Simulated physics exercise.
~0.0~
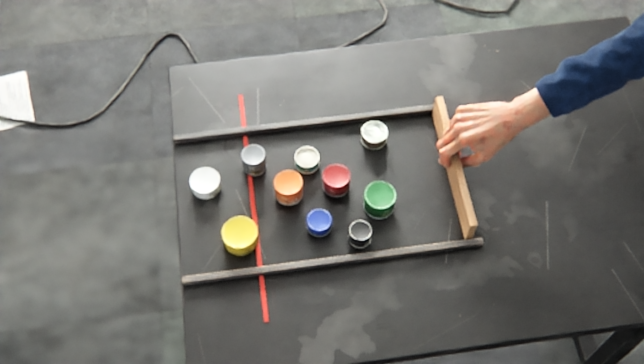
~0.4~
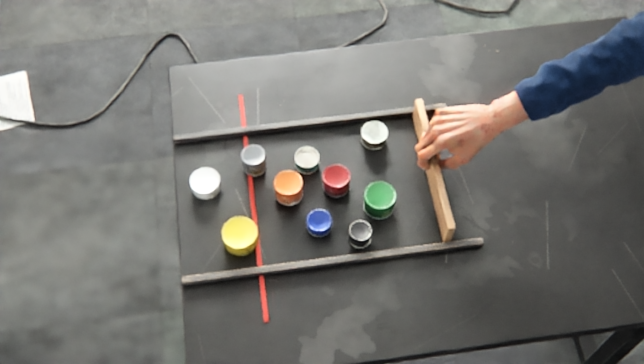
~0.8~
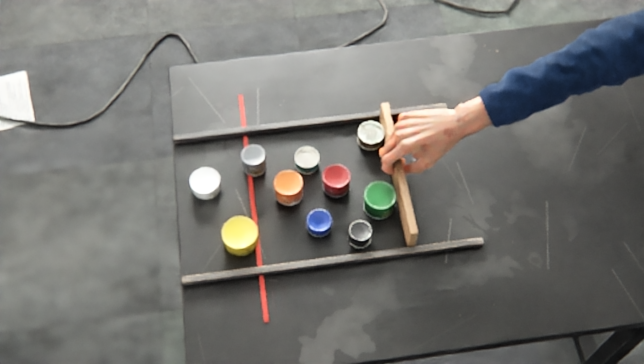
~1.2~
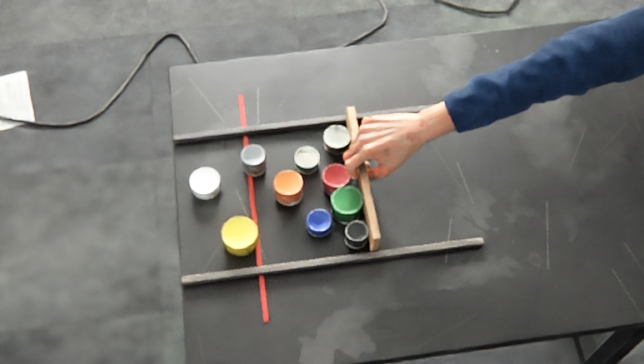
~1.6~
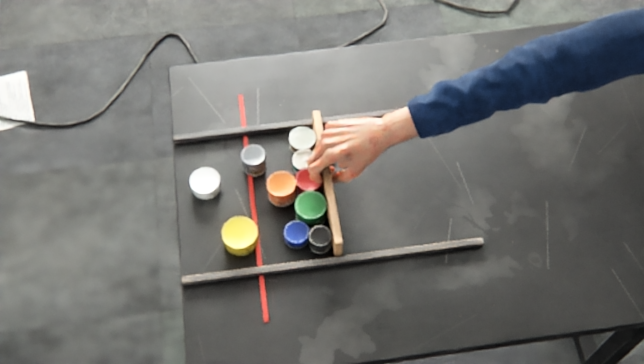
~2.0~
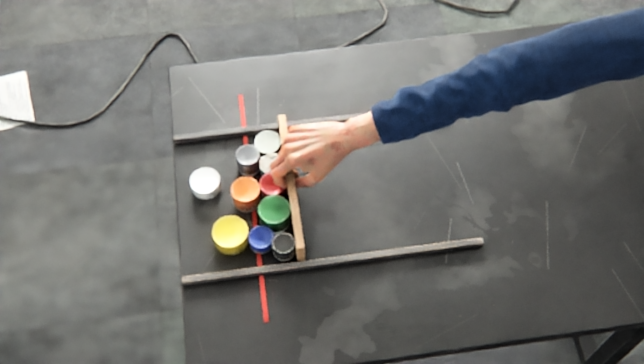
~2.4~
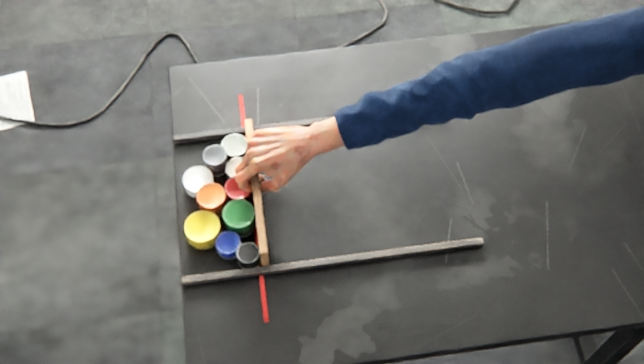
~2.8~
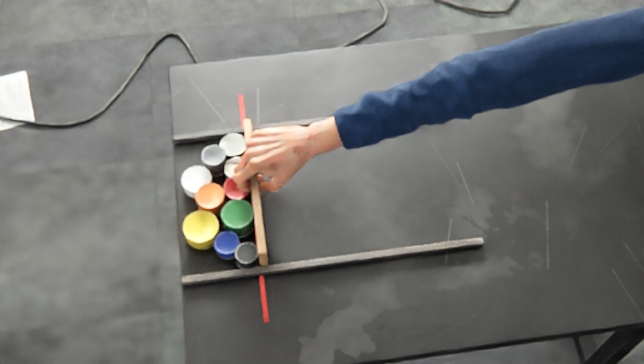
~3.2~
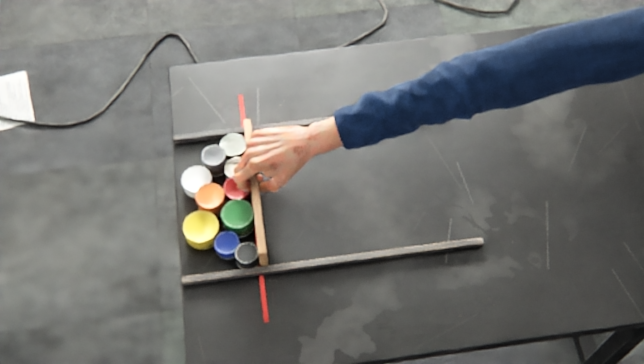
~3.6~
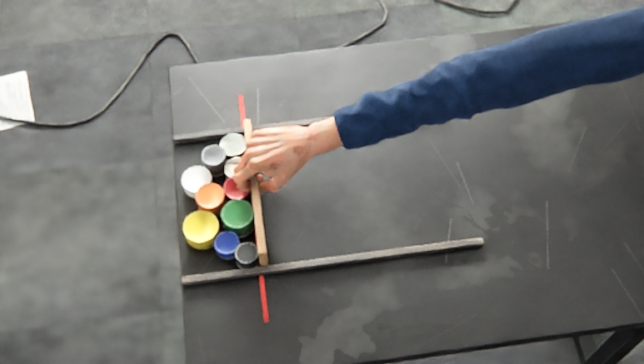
The clip shows a hand sliding a wooden board leftward between two rails on a dark table, gathering small colourful pots and pushing them together until the board stops at a strip of red tape, with the pots packed beside it and none fallen off.
